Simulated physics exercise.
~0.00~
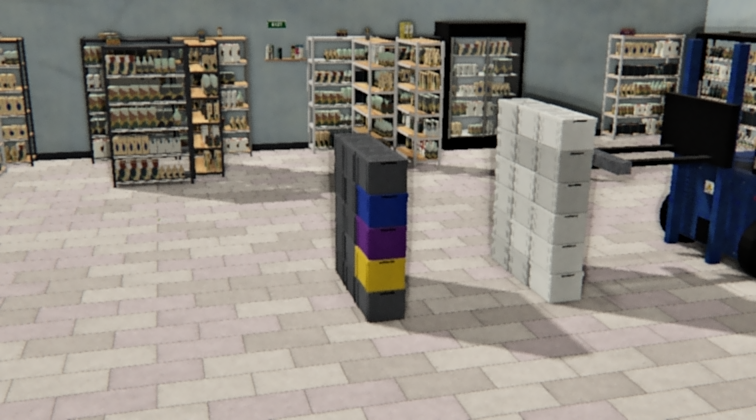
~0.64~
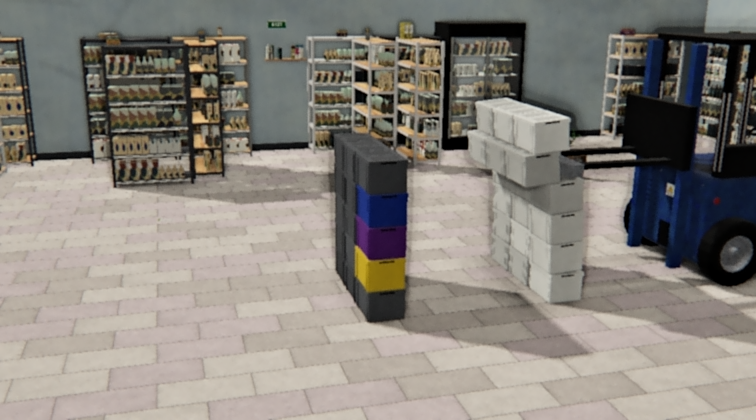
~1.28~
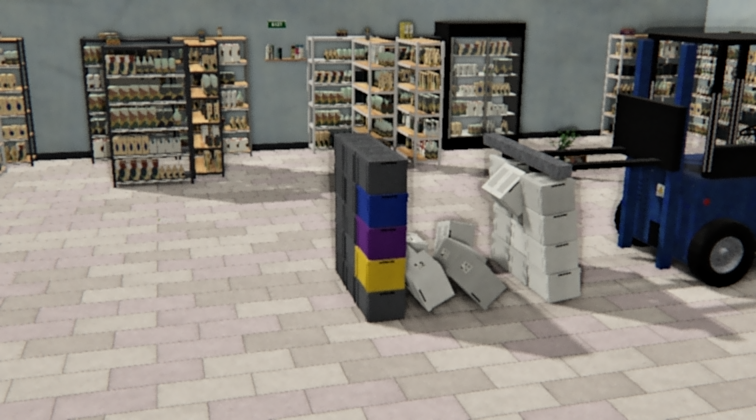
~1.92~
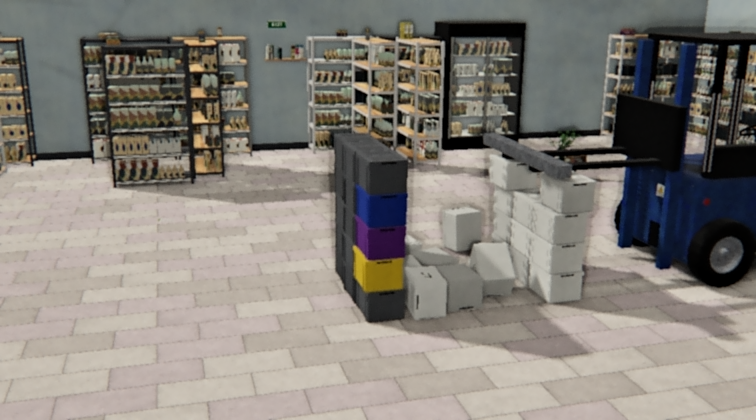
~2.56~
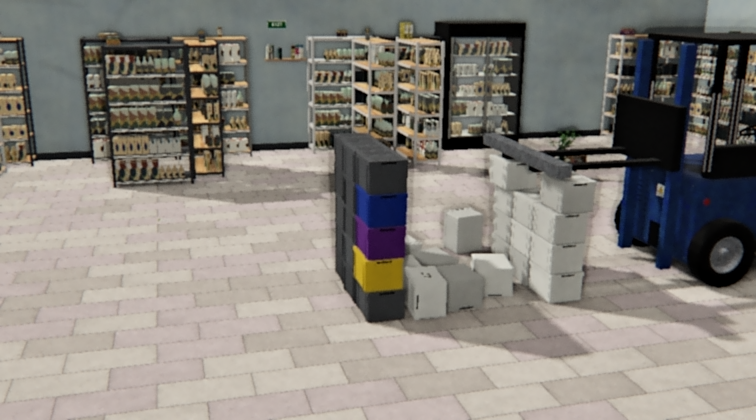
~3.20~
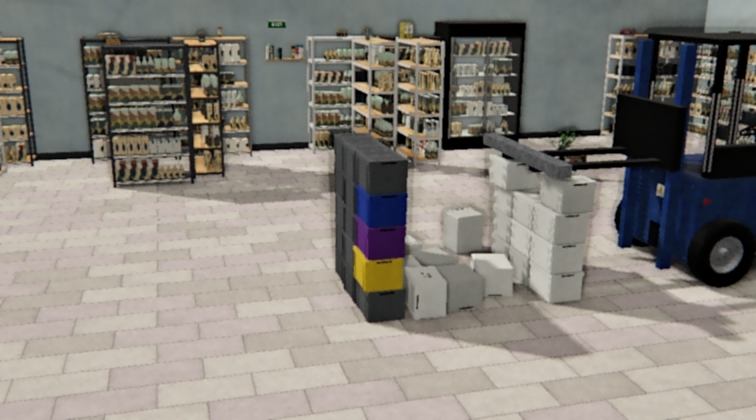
In the video, a blue forklift moves left and pushes a beam into the top of a pale wall of stacked totes, knocking several into the aisle. The forklift stops, the fallen totes settle, and the dark wall with blue, purple and yellow totes remains standing.
